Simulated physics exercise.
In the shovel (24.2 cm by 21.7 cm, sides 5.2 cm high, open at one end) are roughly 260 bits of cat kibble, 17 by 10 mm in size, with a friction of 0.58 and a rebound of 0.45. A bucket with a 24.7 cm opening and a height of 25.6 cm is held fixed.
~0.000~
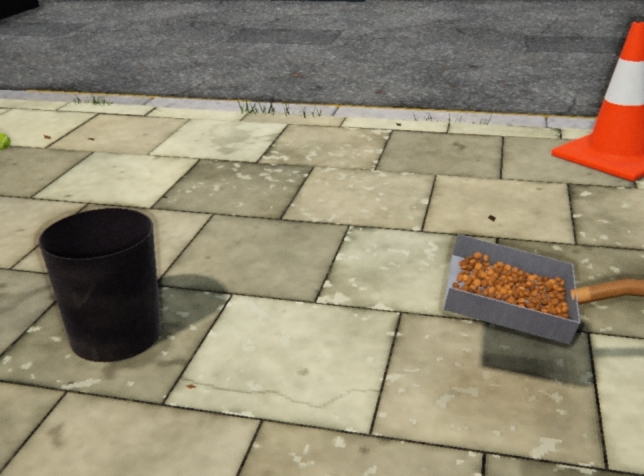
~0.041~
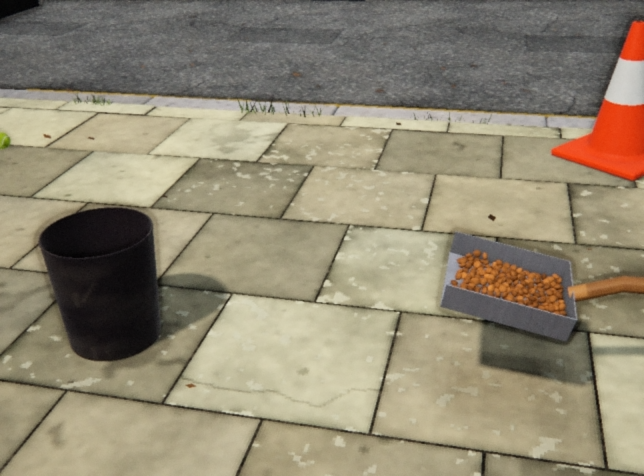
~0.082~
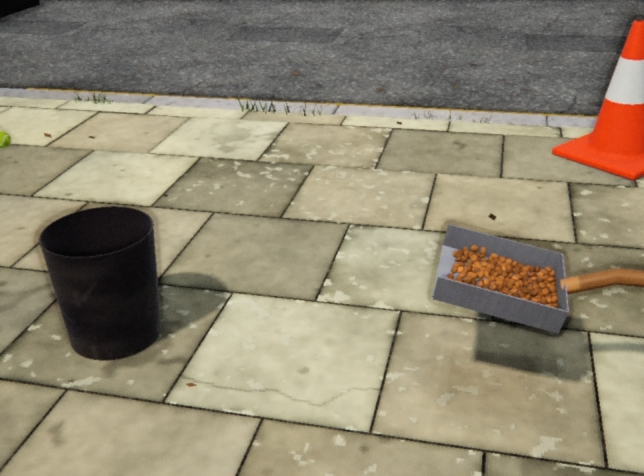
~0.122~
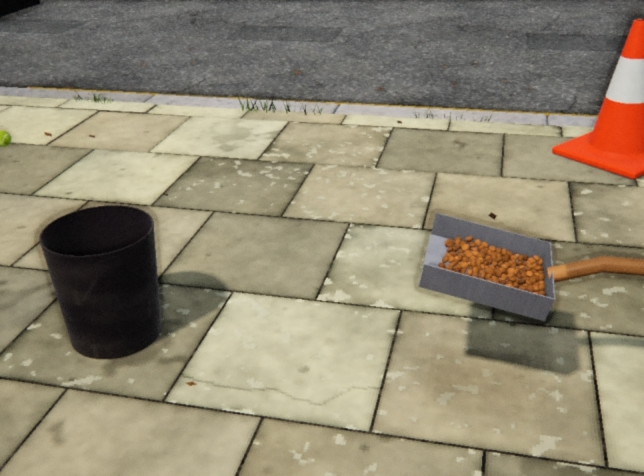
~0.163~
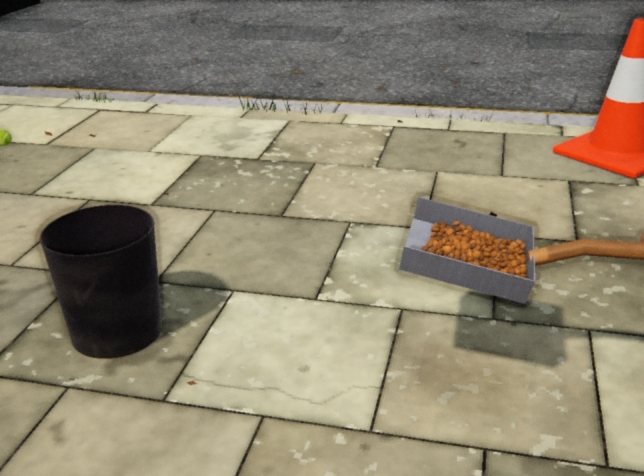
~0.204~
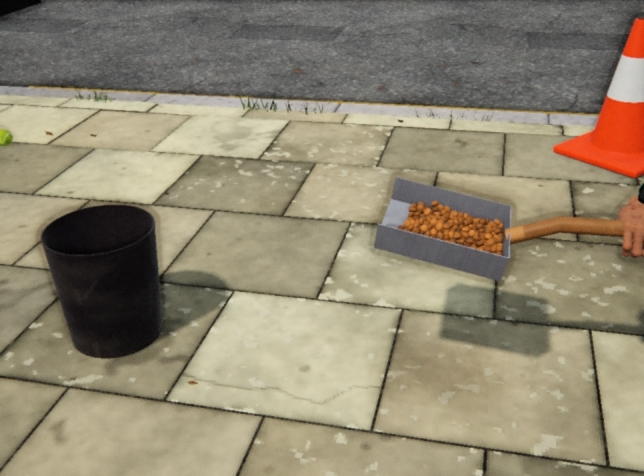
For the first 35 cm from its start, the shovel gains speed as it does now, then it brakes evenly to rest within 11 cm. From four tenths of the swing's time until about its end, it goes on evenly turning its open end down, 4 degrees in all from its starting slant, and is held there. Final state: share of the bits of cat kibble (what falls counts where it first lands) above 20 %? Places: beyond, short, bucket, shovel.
Ground beyond: Over, on the ground short of the target's middle: Under, bucket: Over, shovel: Under.
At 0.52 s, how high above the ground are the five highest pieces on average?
Estimated height: Roughly 60 centimetres.
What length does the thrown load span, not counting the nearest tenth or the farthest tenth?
Length approx. 40 cm.
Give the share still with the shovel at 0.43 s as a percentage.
About 30 %.
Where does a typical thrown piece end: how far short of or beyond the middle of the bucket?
About 30 cm beyond.
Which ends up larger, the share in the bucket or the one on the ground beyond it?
The larger share is on the ground beyond it.
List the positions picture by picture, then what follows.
In the first picture, shovel at (513, 307); tilt 11 degrees; moved 0.0 cm; low side right; open edge at (447, 280); middle of the load at (516, 296); bucket at (97, 232).
In the second picture, shovel at (510, 304); tilt 11 degrees; moved 0.7 cm; low side right; open edge at (445, 278); middle of the load at (514, 294).
In the third picture, shovel at (502, 296); tilt 11 degrees; moved 2.9 cm; low side right; open edge at (437, 270); middle of the load at (503, 284).
In the fourth picture, shovel at (488, 283); tilt 11 degrees; moved 6.5 cm; low side right; open edge at (424, 258); middle of the load at (492, 273).
In the fifth picture, shovel at (468, 266); tilt 11 degrees; moved 11.6 cm; low side right; open edge at (406, 242); middle of the load at (477, 255).
In the sixth picture, shovel at (442, 243); tilt 11 degrees; moved 18.2 cm; low side right; open edge at (382, 221); middle of the load at (457, 236); bucket at (99, 228). It turns about 20 degrees a second.
After 0.32 s, tilt 9 degrees; shovel 100 %; middle of all pieces near (356, 154).
Then, at 0.43 s, tilt 8 degrees; shovel 30 %, in the air 70 %; middle of all pieces near (251, 108).
Then, at 0.52 s, tilt 8 degrees; in the air 100 %; middle of all pieces near (173, 115).
After 0.61 s, tilt 8 degrees; in the air 100 %; middle of all pieces near (106, 157).
At rest (1.7 s), beyond 55 %, short 0 %, bucket 45 %, shovel 0 %.
